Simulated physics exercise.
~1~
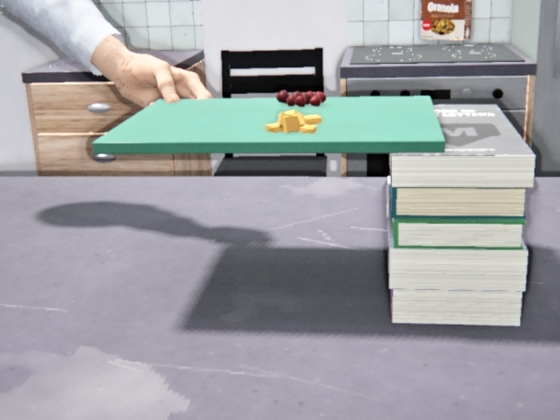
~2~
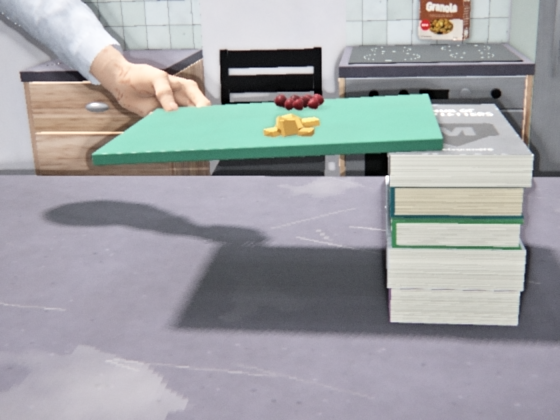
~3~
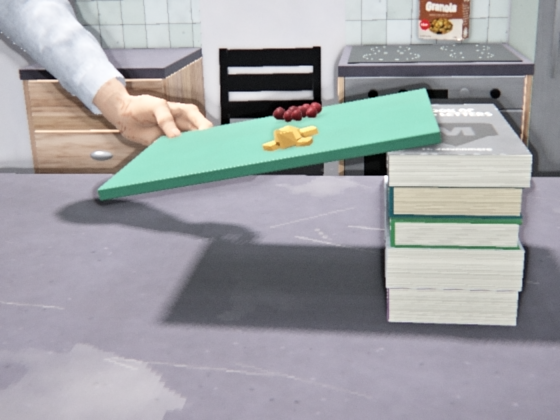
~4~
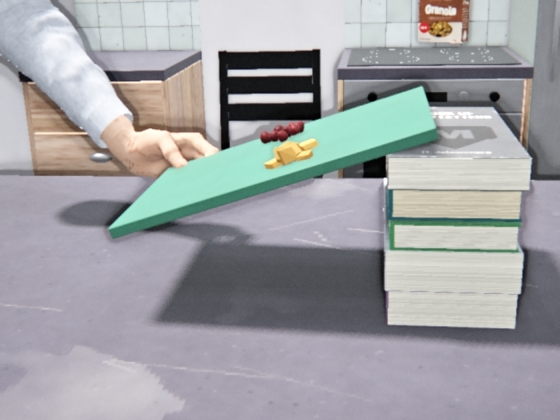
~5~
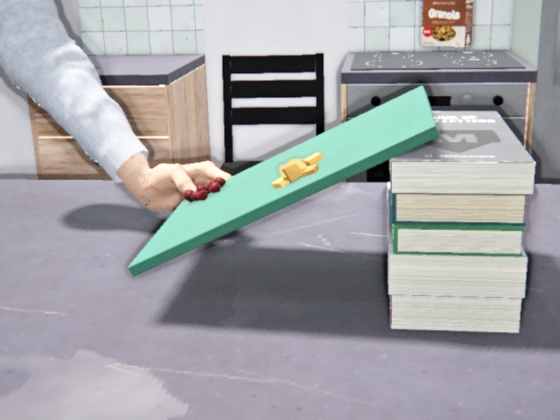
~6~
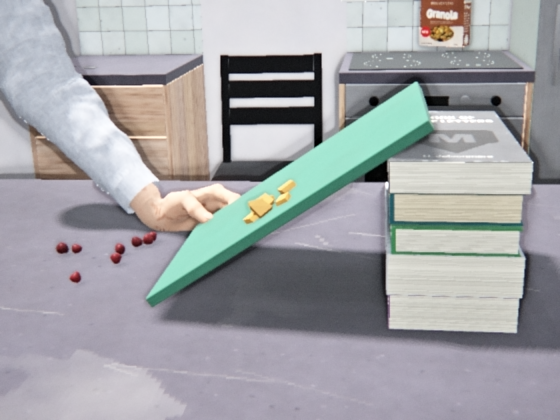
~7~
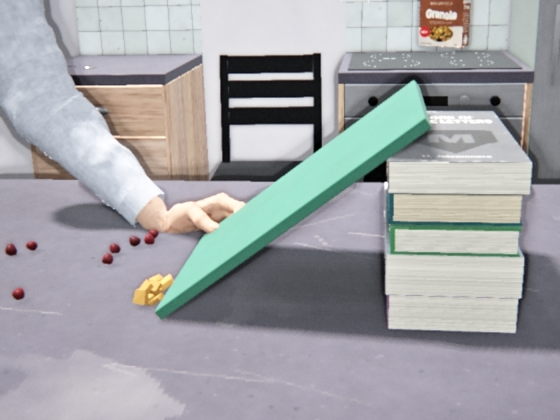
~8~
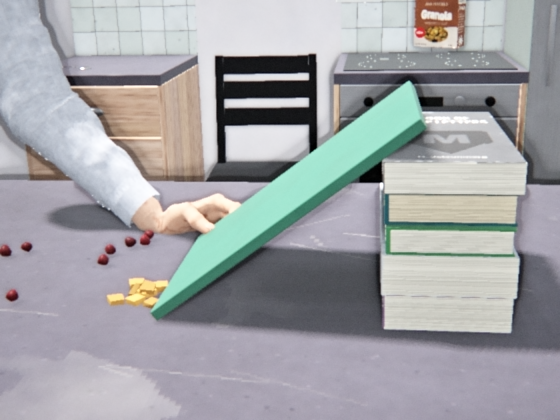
A green board spans from a hand at left to a stack of thick books at right, seen from the front across a grey kitchen counter, with wooden cabinets, a black chair and a stove behind. Dark red berries sit toward its back and yellow chunks nearer the front. The hand lowers its end, tilting the board into a ramp against the books. The berries slide off first, rolling leftward across the counter. As the slope steepens, the yellow pieces slip down and settle in a small heap at its foot, while the berries lie scattered farther away.
